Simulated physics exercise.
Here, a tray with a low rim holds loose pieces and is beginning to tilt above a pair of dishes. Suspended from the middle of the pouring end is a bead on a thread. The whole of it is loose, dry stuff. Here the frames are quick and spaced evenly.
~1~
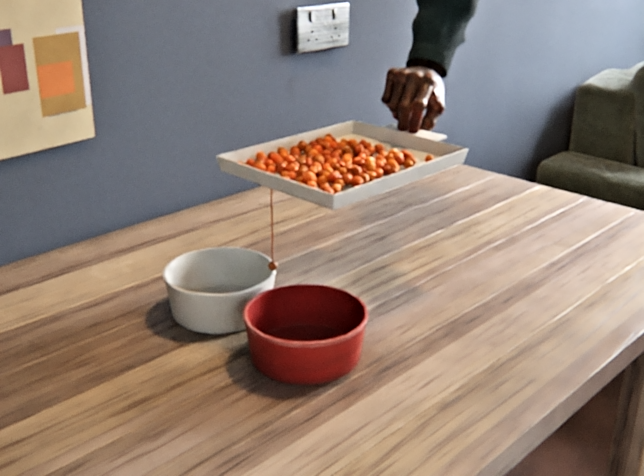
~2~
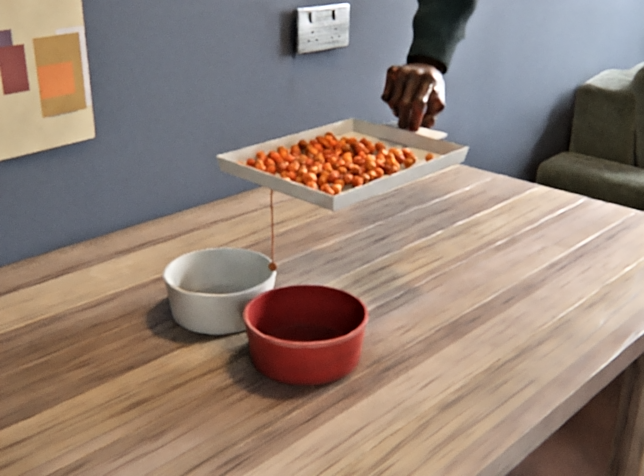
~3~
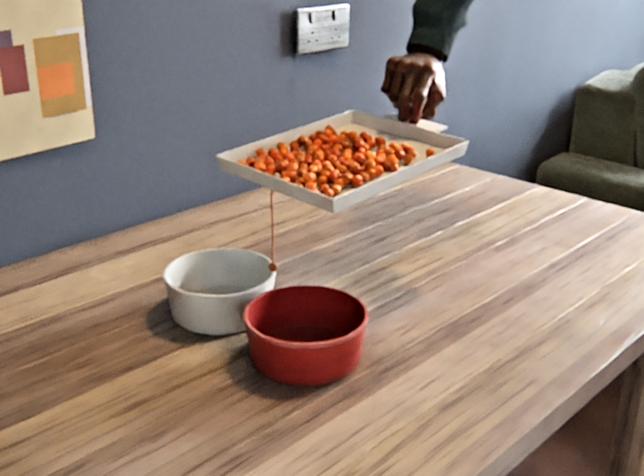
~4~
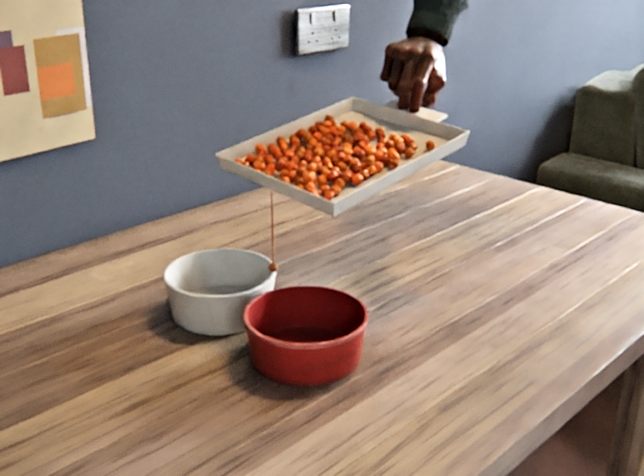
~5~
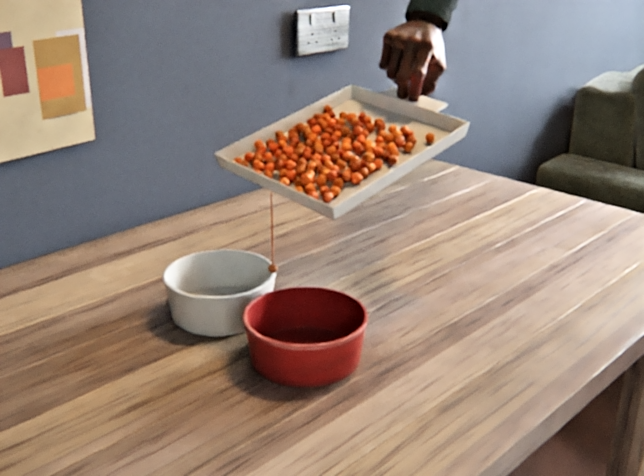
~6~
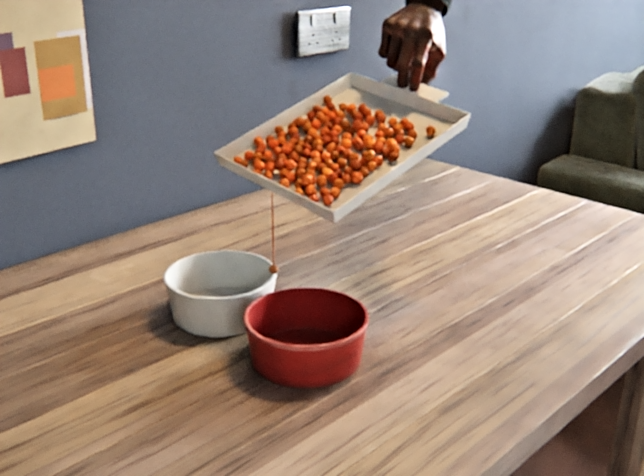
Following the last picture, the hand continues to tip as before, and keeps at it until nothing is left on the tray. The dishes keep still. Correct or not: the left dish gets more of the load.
Not correct; the right dish gets more.
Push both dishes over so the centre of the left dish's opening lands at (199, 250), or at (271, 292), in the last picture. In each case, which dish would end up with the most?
Place 1 - the dish at right; place 2 - the dish at left.
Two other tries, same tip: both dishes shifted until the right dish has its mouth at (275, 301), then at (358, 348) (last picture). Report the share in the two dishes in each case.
You'd see roughly 70 per cent first and roughly 80 per cent second.
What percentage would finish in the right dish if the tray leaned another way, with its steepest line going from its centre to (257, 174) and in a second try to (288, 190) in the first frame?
In order: About 0, then 40 percent.
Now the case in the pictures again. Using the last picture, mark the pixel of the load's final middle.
The centre settles at about (289, 352).
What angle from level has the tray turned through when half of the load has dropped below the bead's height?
Roughly 110 degrees at that moment.
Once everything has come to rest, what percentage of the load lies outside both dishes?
Some 20 percent of the load.
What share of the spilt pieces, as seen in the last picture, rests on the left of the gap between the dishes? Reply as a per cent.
90 per cent or thereabouts.
Shortly afterwards, tray tipped steeply; all but a few on the tray; only a few in the right dish.
Next, tray tipped right over; all but a few on the tray; only a few in the right dish.
Some moments later, tray tipped past a quarter turn; near two thirds in the right dish; a little in the left dish; near a quarter outside both.
In the end, tray tipped past a quarter turn; near two thirds in the right dish; a little in the left dish; near a quarter outside both.
